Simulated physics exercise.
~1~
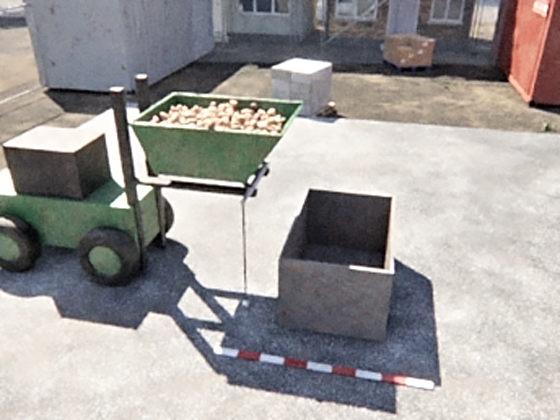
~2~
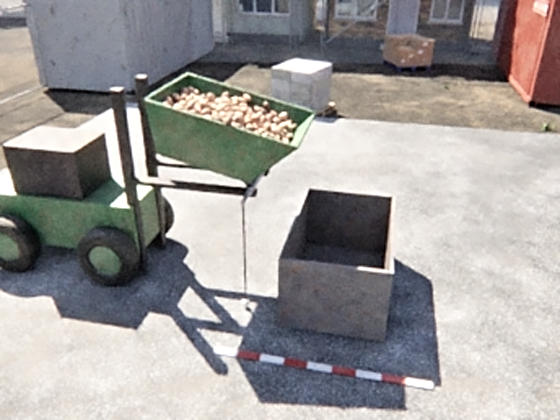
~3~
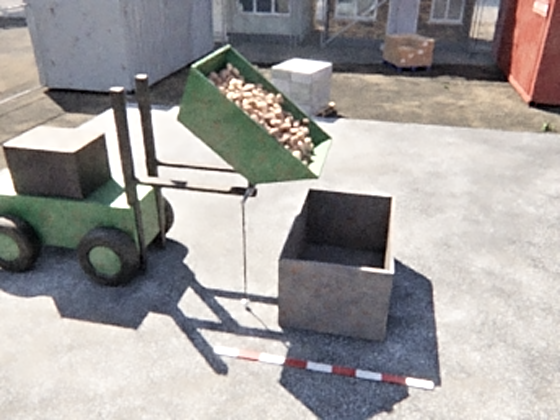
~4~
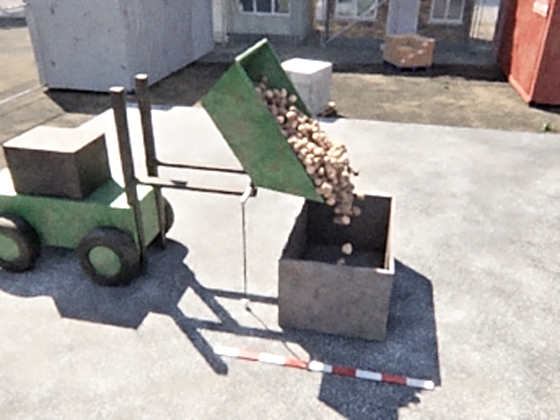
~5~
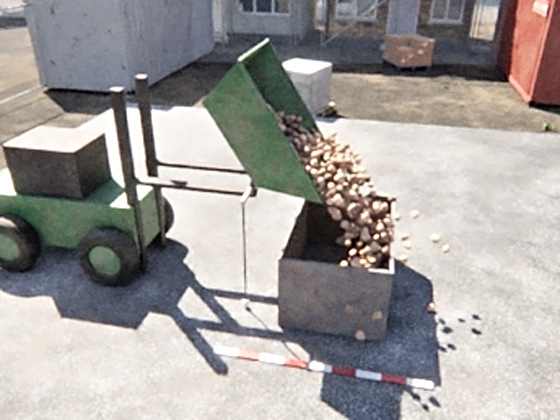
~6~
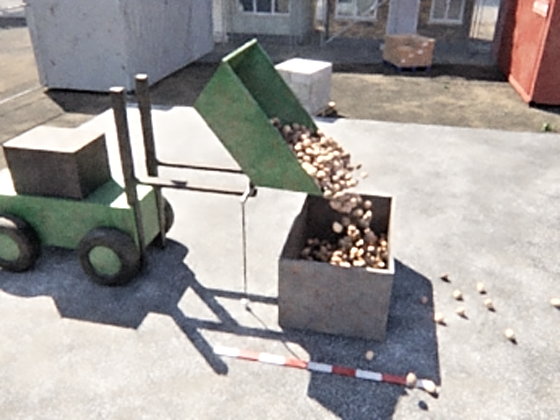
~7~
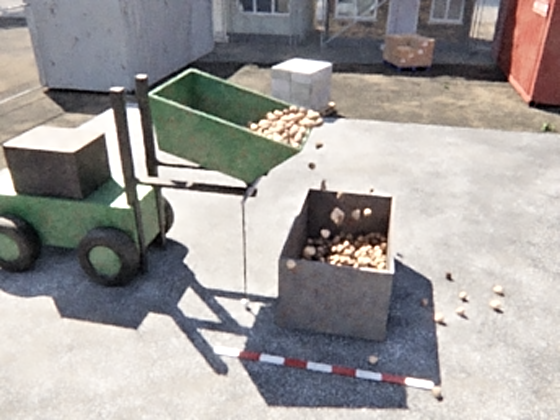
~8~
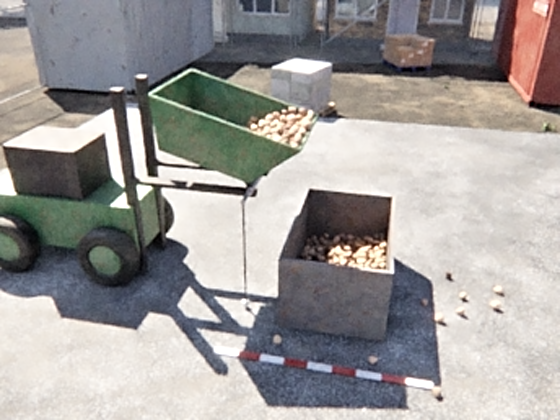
On a sunlit paved yard with containers behind, a green forklift at the left holds up a green skip full of pale brown stones beside an open grey bin. The skip tips to the right, gently at first and then steeply, while the stones stay inside. They then pour over its lower edge into the bin, and a few fly past and scatter on the ground to the right and near the red and white striped rod. The skip swings back before emptying and stops at a slight tilt. It ends still holding a good share of stones, with roughly half the load in the bin.
